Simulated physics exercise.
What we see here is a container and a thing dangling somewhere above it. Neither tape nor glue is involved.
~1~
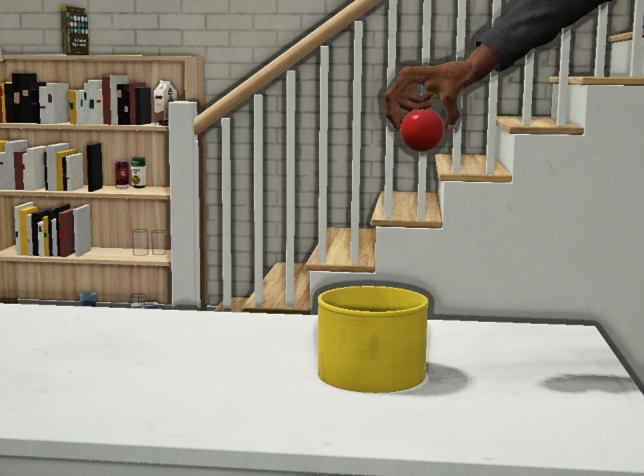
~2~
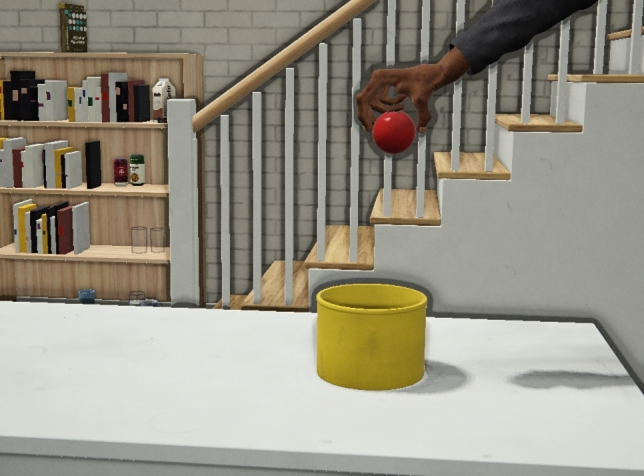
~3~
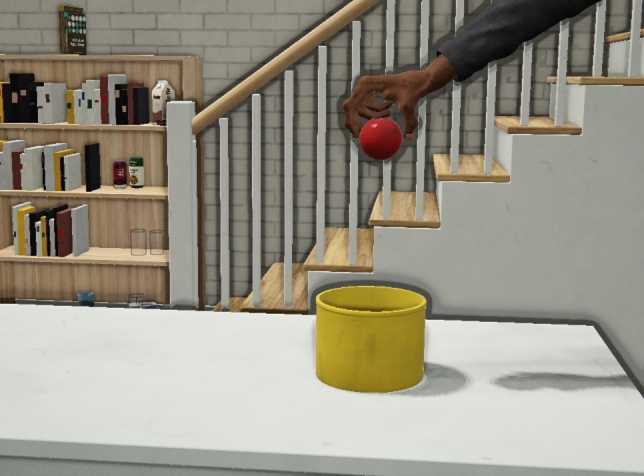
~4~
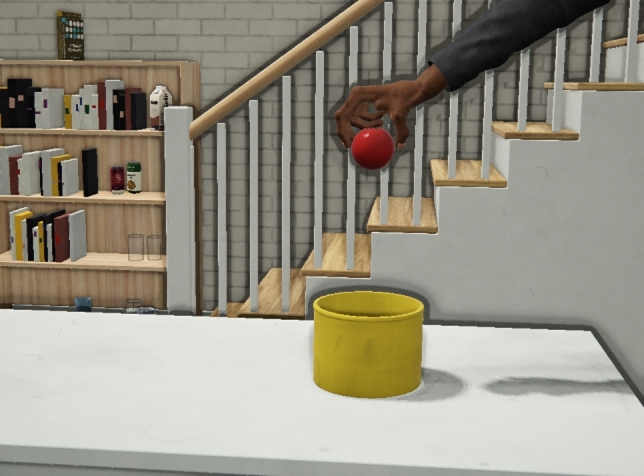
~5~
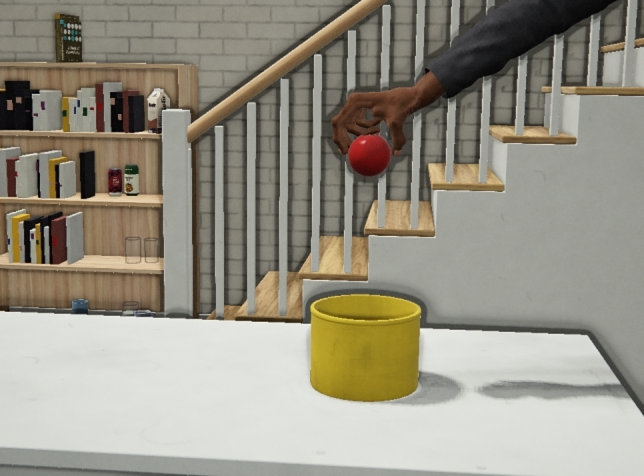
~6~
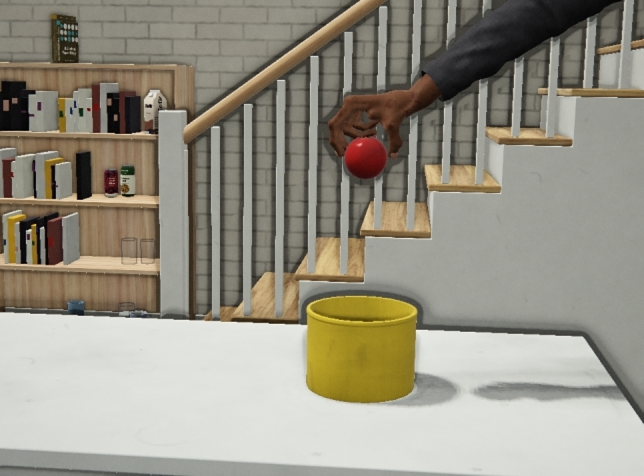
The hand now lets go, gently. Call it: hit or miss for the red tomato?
Hit.
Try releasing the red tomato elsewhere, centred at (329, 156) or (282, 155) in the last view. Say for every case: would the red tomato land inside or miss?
The red tomato goes in; is not caught.
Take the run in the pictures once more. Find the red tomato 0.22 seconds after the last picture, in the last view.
Approximately at pixel (363, 253).
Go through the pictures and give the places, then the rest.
Still on the way; red tomato (422, 130); pot (372, 337), in the first frame.
Still on the way; red tomato (394, 132); pot (371, 334), in the second frame.
Still on the way; red tomato (381, 138); pot (370, 337), in the third frame.
Still on the way; red tomato (373, 148); pot (368, 342), in the fourth frame.
Still on the way; red tomato (369, 155); pot (365, 345), in the fifth frame.
In place, still held; red tomato (366, 158); pot (361, 347), in the sixth frame.
Then, 0.16 s on from there, red tomato displaced about its own width near (365, 201).
Then, 0.22 s on from there, red tomato on its way down near (363, 253).
Then, 0.30 s on from there, red tomato on its way down near (361, 354).
In the end, the red tomato drops into the container, near (361, 360).
